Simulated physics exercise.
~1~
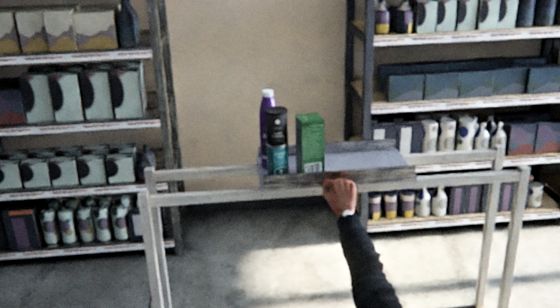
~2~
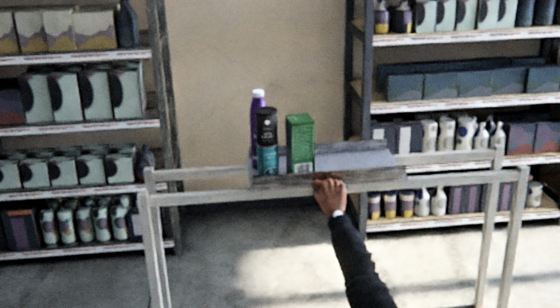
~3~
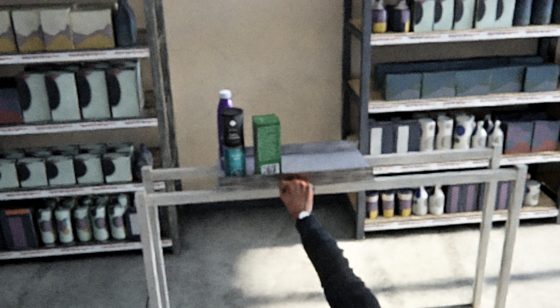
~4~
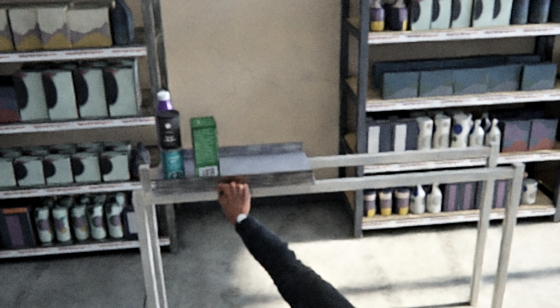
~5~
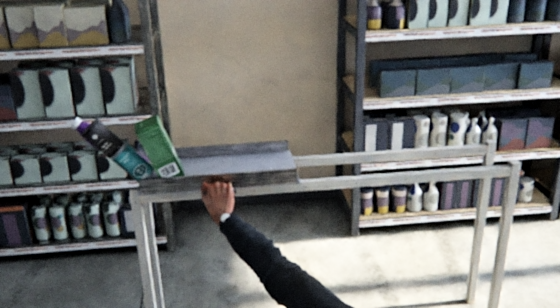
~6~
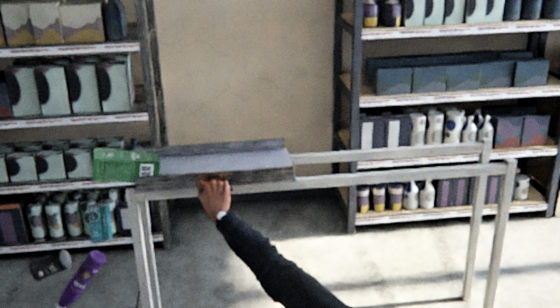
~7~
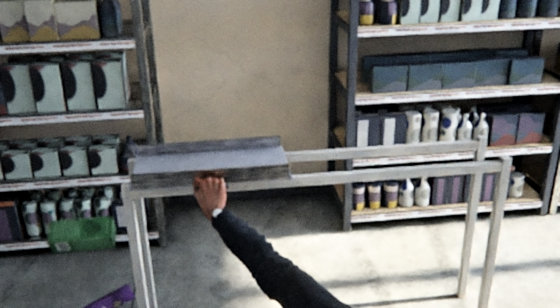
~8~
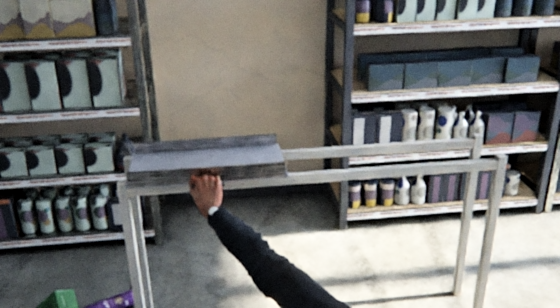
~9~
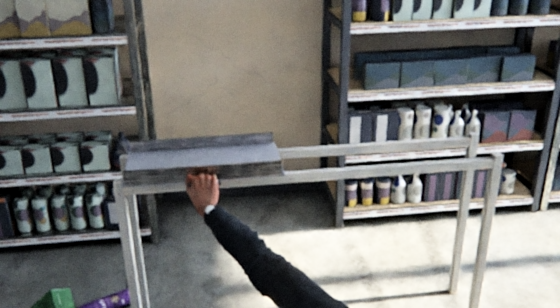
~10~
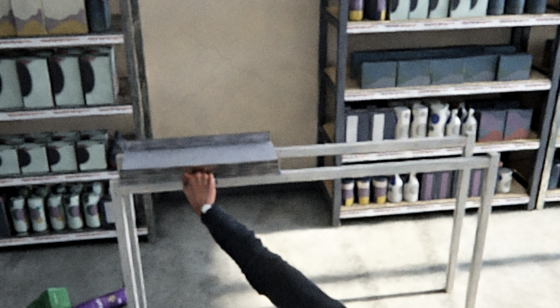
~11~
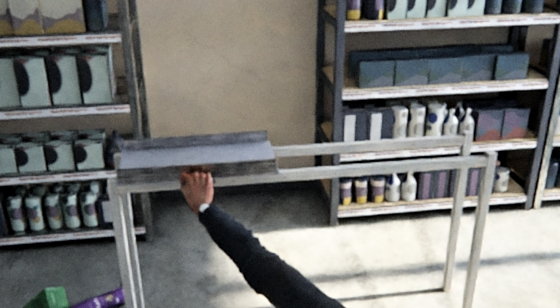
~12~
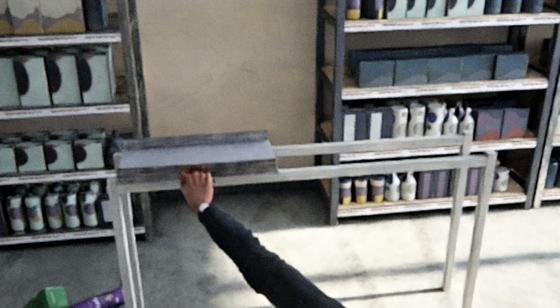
The video shows a hand pushing a sliding shelf left along a metal frame, carrying a purple bottle, a green carton and other containers, until it stops at the left end and the items tip and fall off, leaving the shelf empty with the carton and bottle below.
